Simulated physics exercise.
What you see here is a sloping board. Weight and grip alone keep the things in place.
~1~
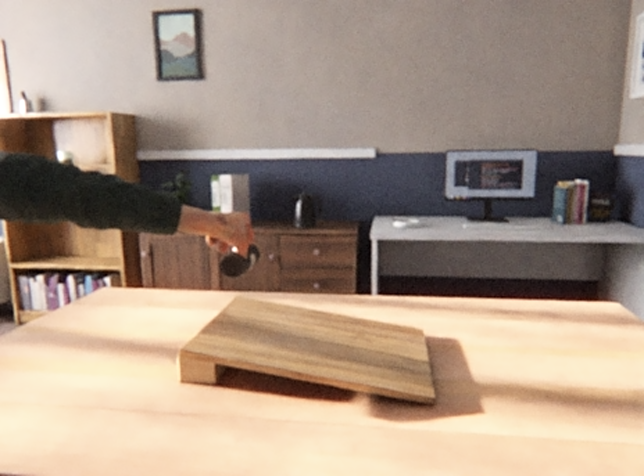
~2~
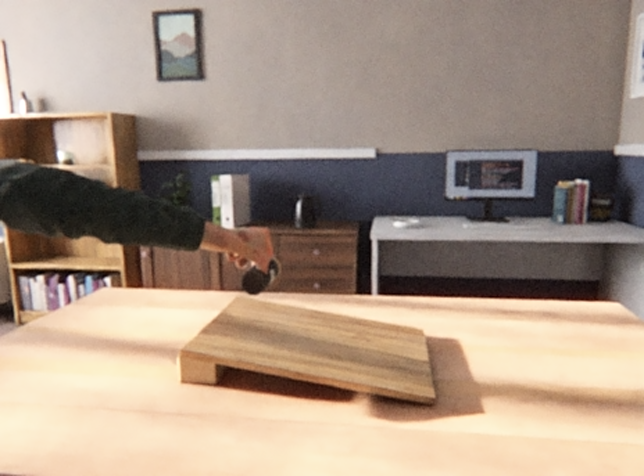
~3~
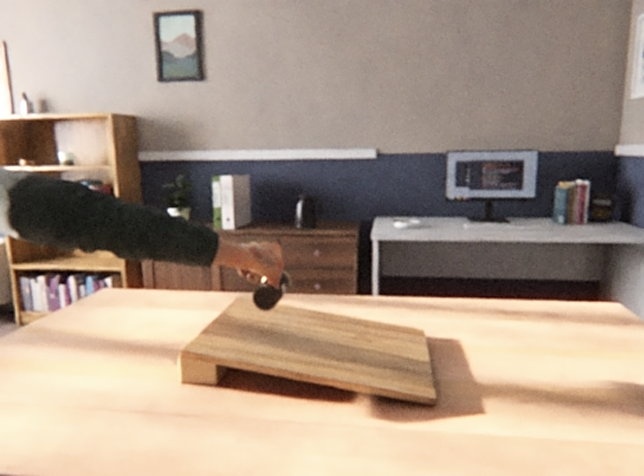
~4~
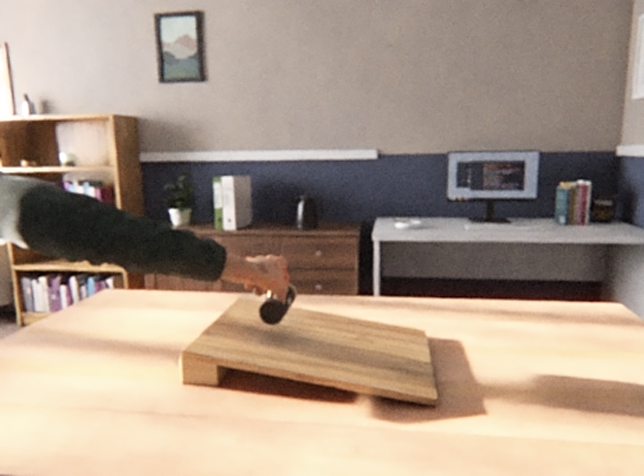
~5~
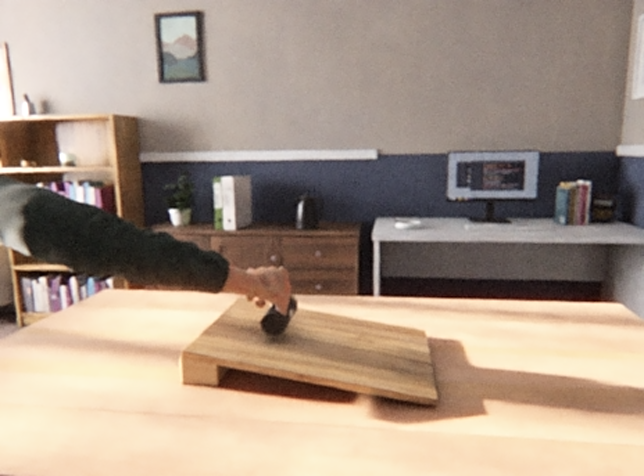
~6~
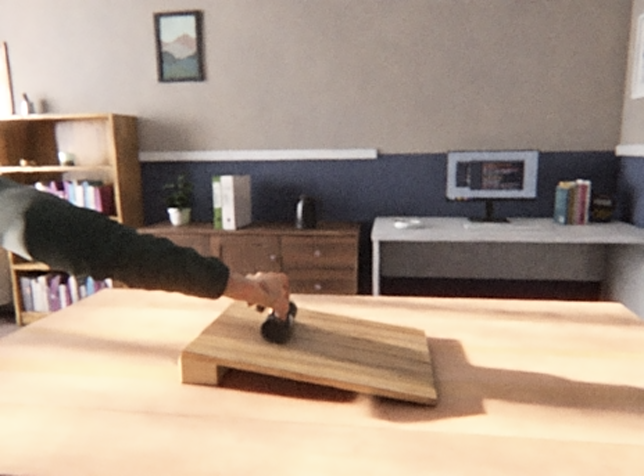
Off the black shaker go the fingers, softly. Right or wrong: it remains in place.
Wrong, it moves down.
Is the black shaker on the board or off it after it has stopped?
Once it settles, it is off the top.
Then, 0.90 s on from there, black shaker shifted well along near (400, 341).
Then, 1.40 s on from there, black shaker now off the board.
Then, 1.90 s on from there, things are still on the move.
Then, 2.30 s on from there, as before.
In the end, off the board, black shaker. The black shaker goes downhill.
